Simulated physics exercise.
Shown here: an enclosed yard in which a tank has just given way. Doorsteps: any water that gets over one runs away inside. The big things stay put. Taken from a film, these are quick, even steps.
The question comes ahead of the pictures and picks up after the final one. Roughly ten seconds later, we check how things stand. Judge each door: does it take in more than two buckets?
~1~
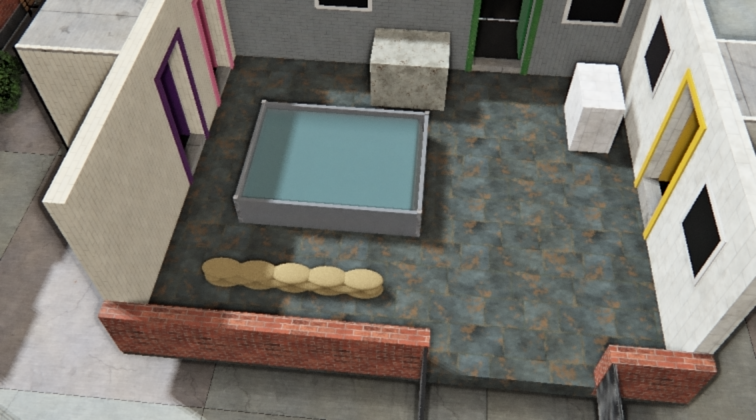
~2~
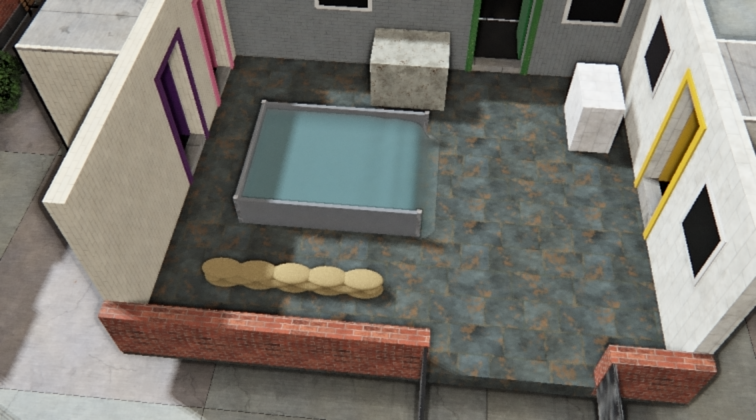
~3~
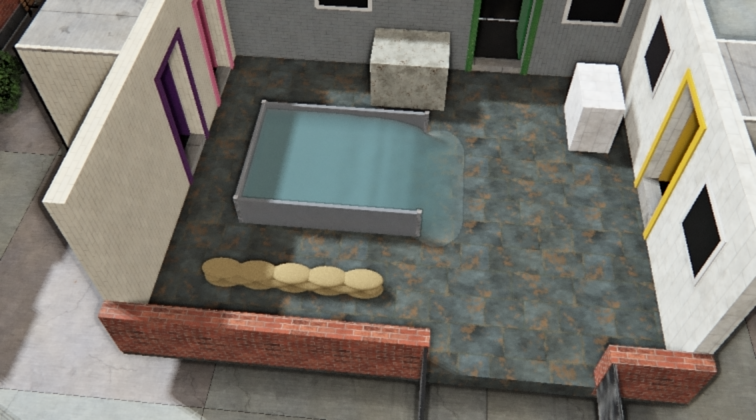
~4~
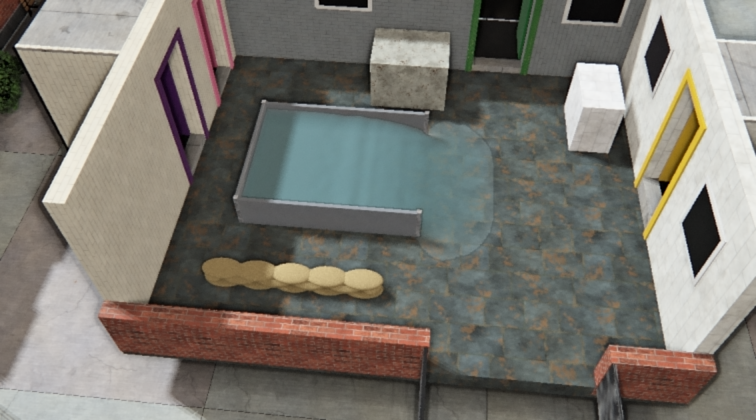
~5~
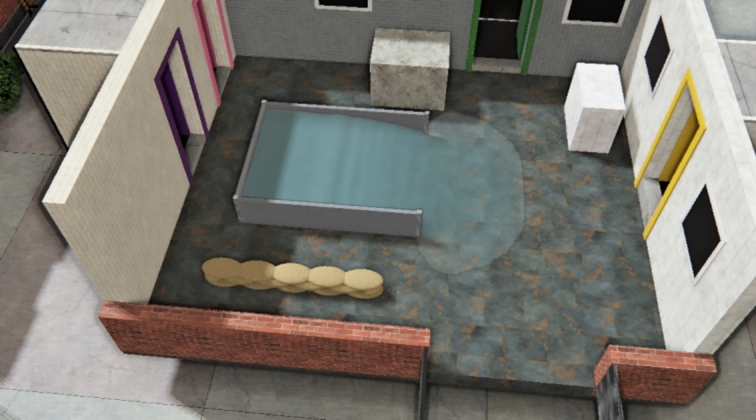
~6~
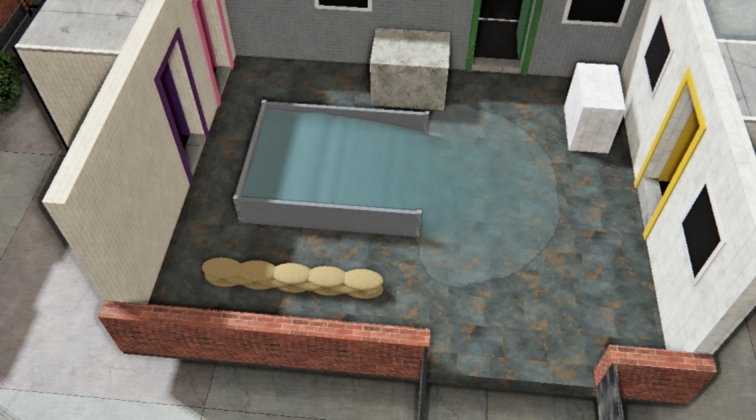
In order: Purple door: Not over the line on that one; green door: Not over the line on that one; yellow door: Not over the line on that one; pink door: Not over the line on that one.
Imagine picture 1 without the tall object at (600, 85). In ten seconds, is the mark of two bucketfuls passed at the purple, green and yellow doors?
Going through them, I find the purple door escapes flooding, the green door escapes flooding and the yellow door escapes flooding.
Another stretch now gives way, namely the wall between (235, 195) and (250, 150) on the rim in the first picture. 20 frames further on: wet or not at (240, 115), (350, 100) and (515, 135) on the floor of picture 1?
Going in your order, I'd say drenched, then still bare, then still bare.
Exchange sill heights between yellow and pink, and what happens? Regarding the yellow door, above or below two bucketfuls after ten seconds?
The yellow door tops the limit.
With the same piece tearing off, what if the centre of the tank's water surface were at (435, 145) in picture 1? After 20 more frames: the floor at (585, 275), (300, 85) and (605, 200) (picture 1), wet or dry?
Check in sequence: Soaked through, still parched, soaked through.
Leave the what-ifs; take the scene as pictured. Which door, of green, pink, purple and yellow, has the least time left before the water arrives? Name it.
That's the one in yellow.
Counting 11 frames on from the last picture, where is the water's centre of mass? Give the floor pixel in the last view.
My reading is close to (438, 183).
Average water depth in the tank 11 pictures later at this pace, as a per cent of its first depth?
Roughly 48 percent.
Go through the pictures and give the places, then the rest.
Still water in the open tank at (337, 157), in the first frame.
The front is at (430, 138), out from the gap at (420, 178), in the second frame.
The front is at (445, 134), out from the gap at (420, 179), in the third frame.
The front is at (469, 133), out from the gap at (420, 179), in the fourth frame.
Water pours out at (420, 179) and has run to (508, 146), in the fifth frame.
Water pours out at (420, 179) and has run to (545, 159), in the sixth frame.
A moment on, water covers 35 % of the floor; the purple door not reached, the green door not reached, the yellow door wet at the sill, nothing in, the pink door not reached.
Next, water covers 45 % of the floor; the purple door not reached, the green door wet at the sill, nothing in, the yellow door wet at the sill, nothing in, the pink door not reached.
Then, water covers 45 % of the floor; the purple door not reached, the green door wet at the sill, nothing in, the yellow door wet at the sill, nothing in, the pink door not reached.
Later, water covers 65 % of the floor; the purple door not reached, the green door under two buckets in, the yellow door wet at the sill, nothing in, the pink door not reached.
In the end, water covers 90 % of the floor; the purple door wet at the sill, nothing in, the green door under two buckets in, the yellow door wet at the sill, nothing in, the pink door wet at the sill, nothing in.
